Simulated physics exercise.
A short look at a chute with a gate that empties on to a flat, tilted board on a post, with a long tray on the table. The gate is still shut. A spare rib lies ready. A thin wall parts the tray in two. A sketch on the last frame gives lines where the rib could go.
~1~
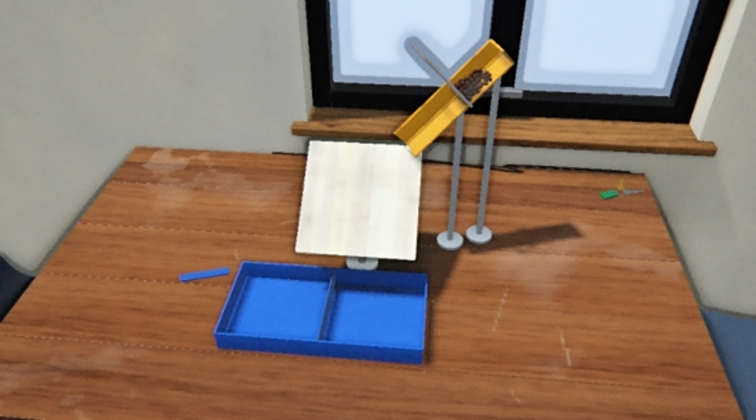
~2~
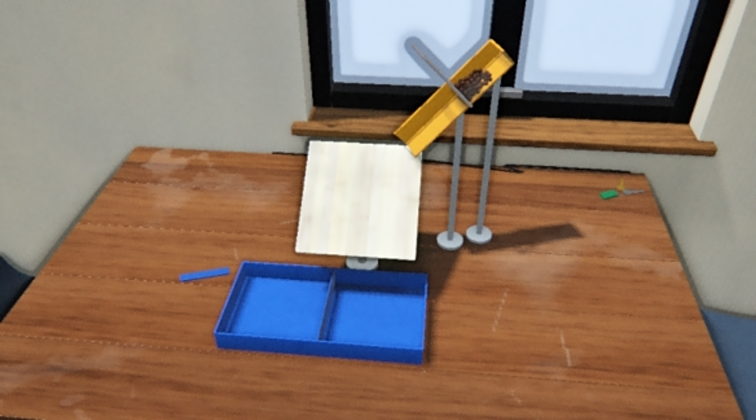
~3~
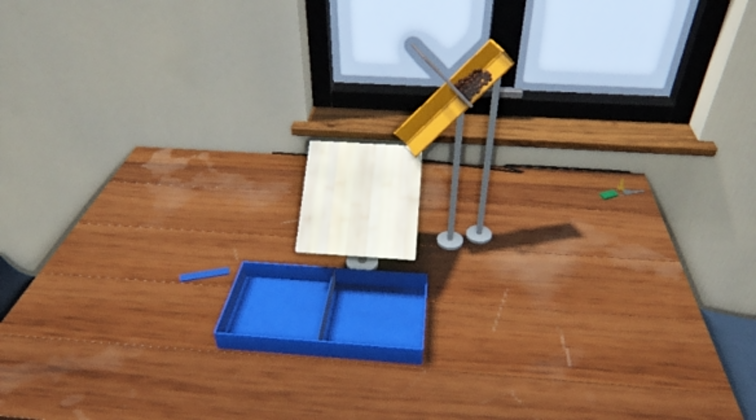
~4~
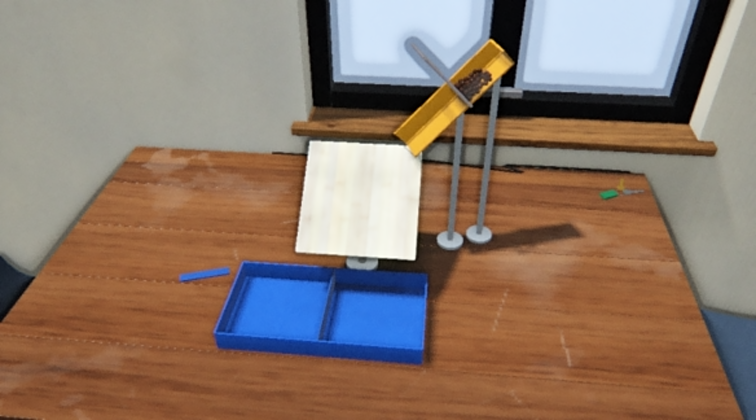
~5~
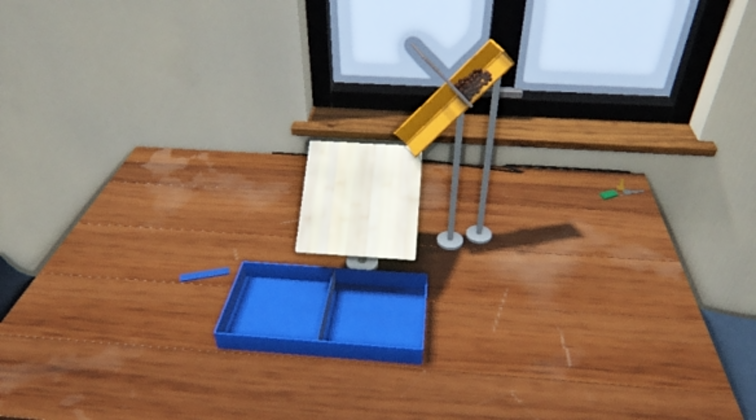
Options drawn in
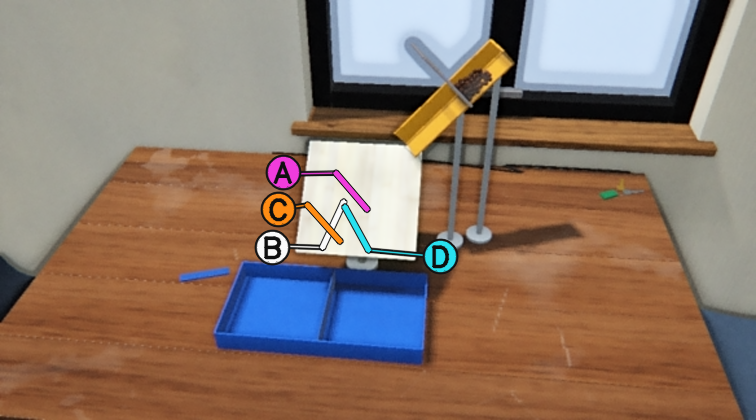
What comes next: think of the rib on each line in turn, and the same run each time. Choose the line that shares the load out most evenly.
The best line is B.
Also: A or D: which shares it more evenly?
It is D.
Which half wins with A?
More lands on the right.
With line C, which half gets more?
More lands on the right.
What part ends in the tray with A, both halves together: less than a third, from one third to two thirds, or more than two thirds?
Line A gives more than two thirds.
On the marked copy, line A from (335, 173) to (367, 209); line B from (343, 201) to (322, 247); line C from (307, 204) to (339, 241); line D from (344, 206) to (368, 250).
If A is chosen, of what is caught, a small part in the left half, nearly all in the right.
If B is chosen, of what is caught, about two thirds in the left half, about a third in the right.
If C is chosen, of what is caught, a small part in the left half, most in the right.
If D is chosen, of what is caught, about a quarter in the left half, most in the right.
